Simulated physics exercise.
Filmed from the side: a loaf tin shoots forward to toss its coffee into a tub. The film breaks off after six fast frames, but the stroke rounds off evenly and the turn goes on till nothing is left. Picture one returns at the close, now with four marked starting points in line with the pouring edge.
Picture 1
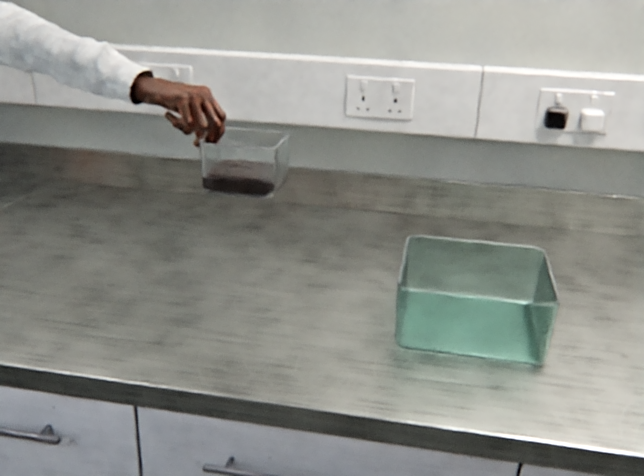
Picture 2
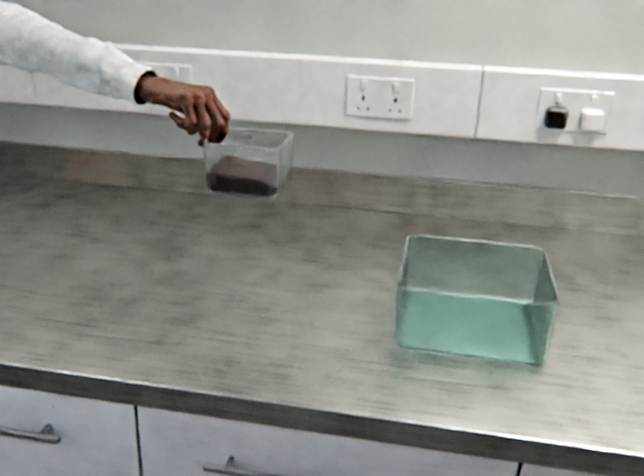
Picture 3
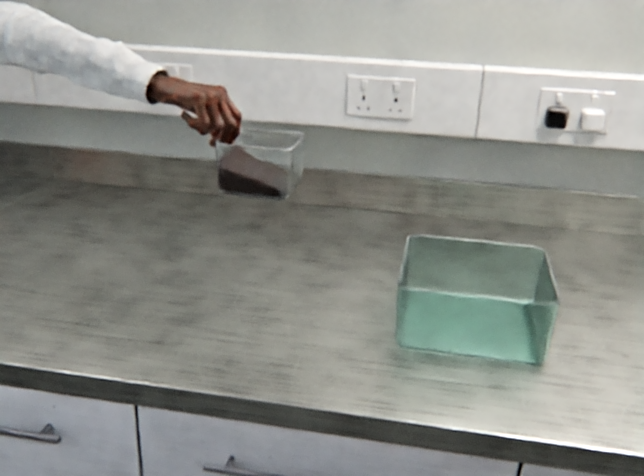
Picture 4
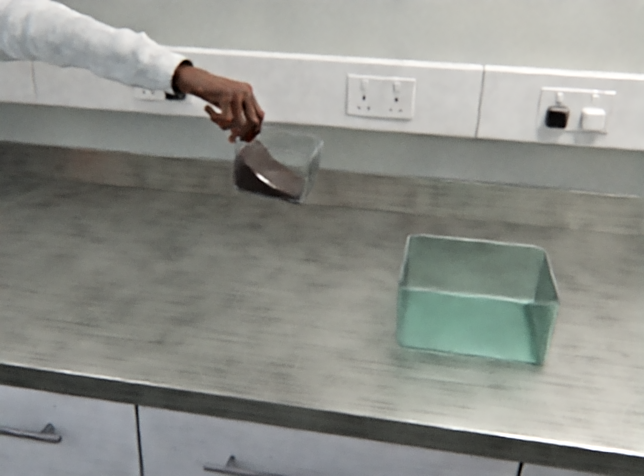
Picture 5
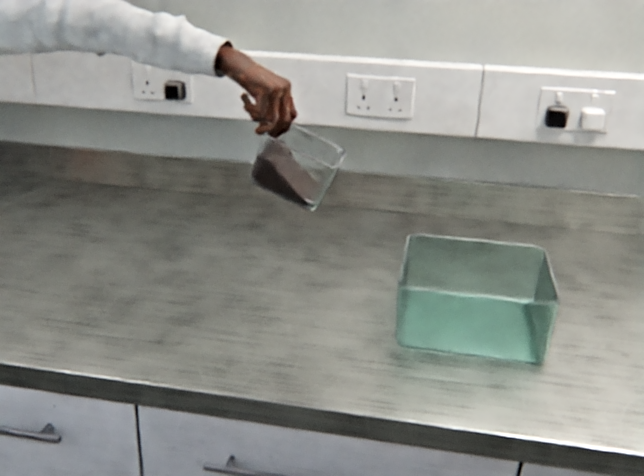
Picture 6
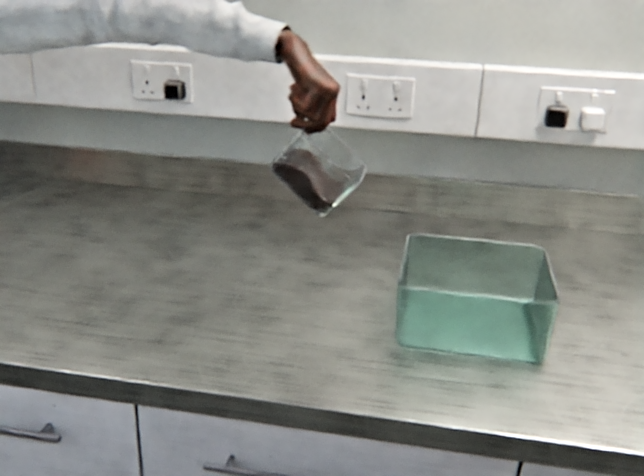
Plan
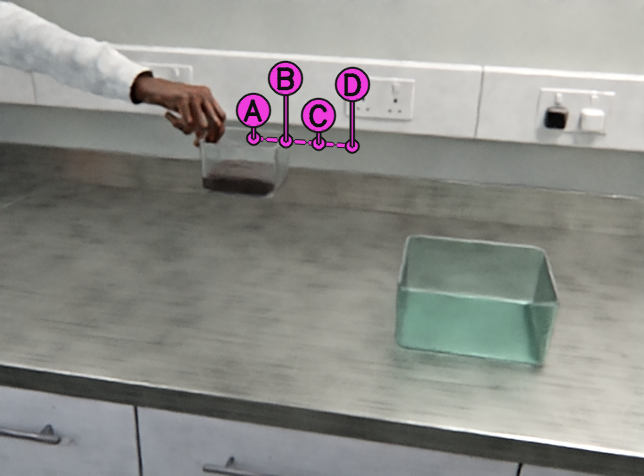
On a grey worktop, a hand moves a clear container of dark liquid rightwards, tilting it beside a tub of green liquid.
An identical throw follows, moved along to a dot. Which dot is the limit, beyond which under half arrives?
The limit is A.
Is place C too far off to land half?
No.
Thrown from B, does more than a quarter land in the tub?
Yes, clearly.
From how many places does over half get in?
All four.
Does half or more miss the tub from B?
No.
On the marked copy, A at (253, 138); B at (285, 140); C at (318, 143); D at (352, 146).
With A, about 68 % lands in the tub, 22 % falls short and 10 % goes beside or beyond.
With B, about 84 % lands in the tub, 14 % falls short.
With C, about 90 % lands in the tub, 2 % falls short and 8 % goes beside or beyond.
With D, about 66 % lands in the tub, 1 % falls short and 33 % goes beside or beyond.
